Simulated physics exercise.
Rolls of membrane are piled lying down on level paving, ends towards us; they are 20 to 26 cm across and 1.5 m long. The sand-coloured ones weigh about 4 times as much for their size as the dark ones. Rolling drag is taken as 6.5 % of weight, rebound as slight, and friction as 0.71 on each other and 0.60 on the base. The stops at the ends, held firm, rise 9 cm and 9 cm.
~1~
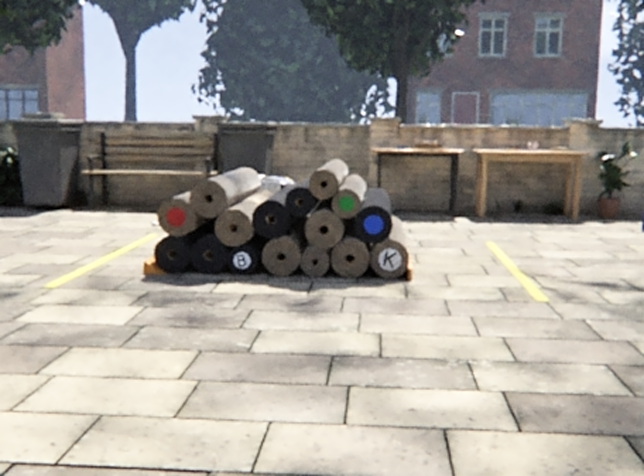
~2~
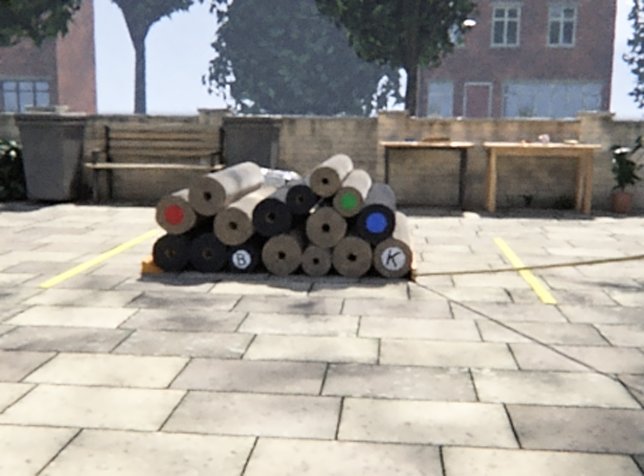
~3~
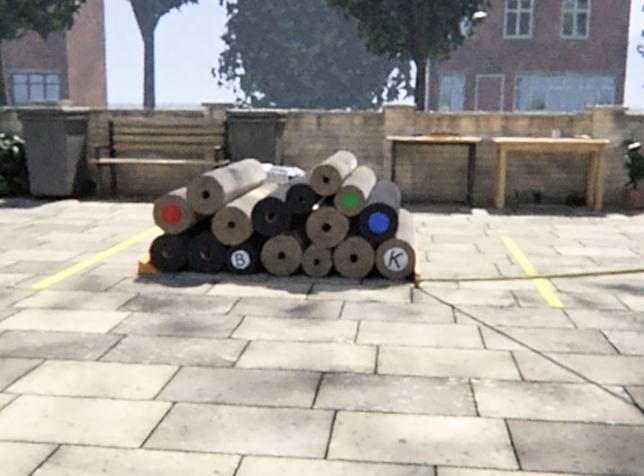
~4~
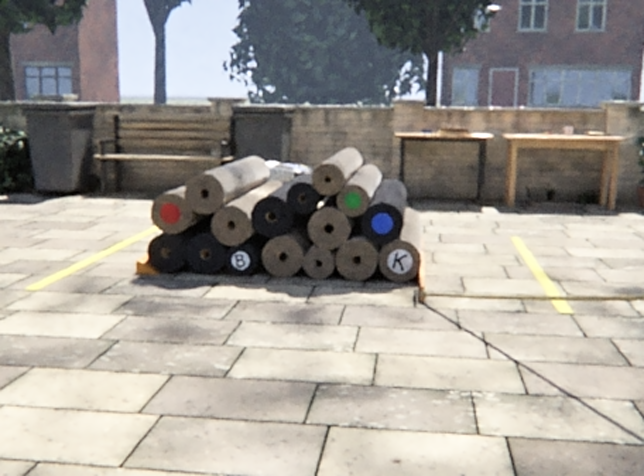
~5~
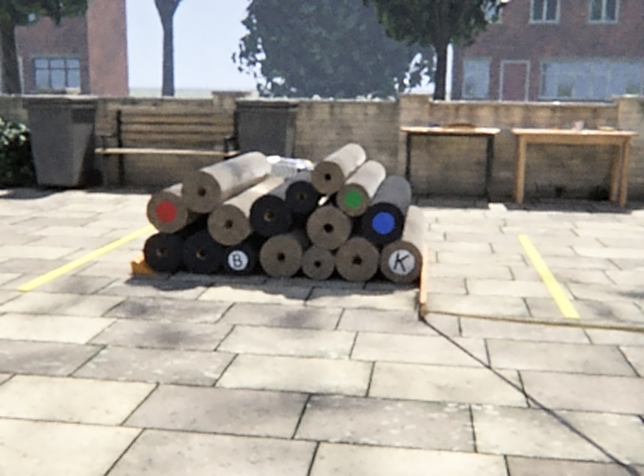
On a paved yard, a rope draws the right stop away from the still piled rolls.
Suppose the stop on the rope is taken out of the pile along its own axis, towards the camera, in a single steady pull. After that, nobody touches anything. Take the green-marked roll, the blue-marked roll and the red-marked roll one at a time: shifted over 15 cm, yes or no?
Green: Yes, blue: Yes, red: No.
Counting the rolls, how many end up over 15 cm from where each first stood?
4.
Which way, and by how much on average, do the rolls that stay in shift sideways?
Rightwards, by about 10 cm.
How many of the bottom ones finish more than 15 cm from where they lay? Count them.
The count is 1.
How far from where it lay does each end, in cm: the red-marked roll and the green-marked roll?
Red-marked roll: 0, green-marked roll: 55.
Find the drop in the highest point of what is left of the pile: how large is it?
Roughly 10 cm.
Another 1.50 s on from the last picture, 0 now displaced over 15 cm; green 6 cm right and 8 cm down; blue 10 cm right and 2.2 cm down; red in place.
Another 2.20 s on from the last picture, 4 now displaced over 15 cm; green 33 cm right and 40 cm down; blue 38 cm right and 24 cm down; red in place.
Another 3.14 s on from the last picture, 4 now displaced over 15 cm; 1 across the right yellow line; green 38 cm right and 40 cm down; blue 43 cm right and 24 cm down; red in place.
At rest 3.8 s after the last picture, 4 moved over 15 cm; 1 across the right yellow line; green 38 cm right and 40 cm down; blue 43 cm right and 24 cm down; red in place; top of the pile 65 cm high, from 73 cm.
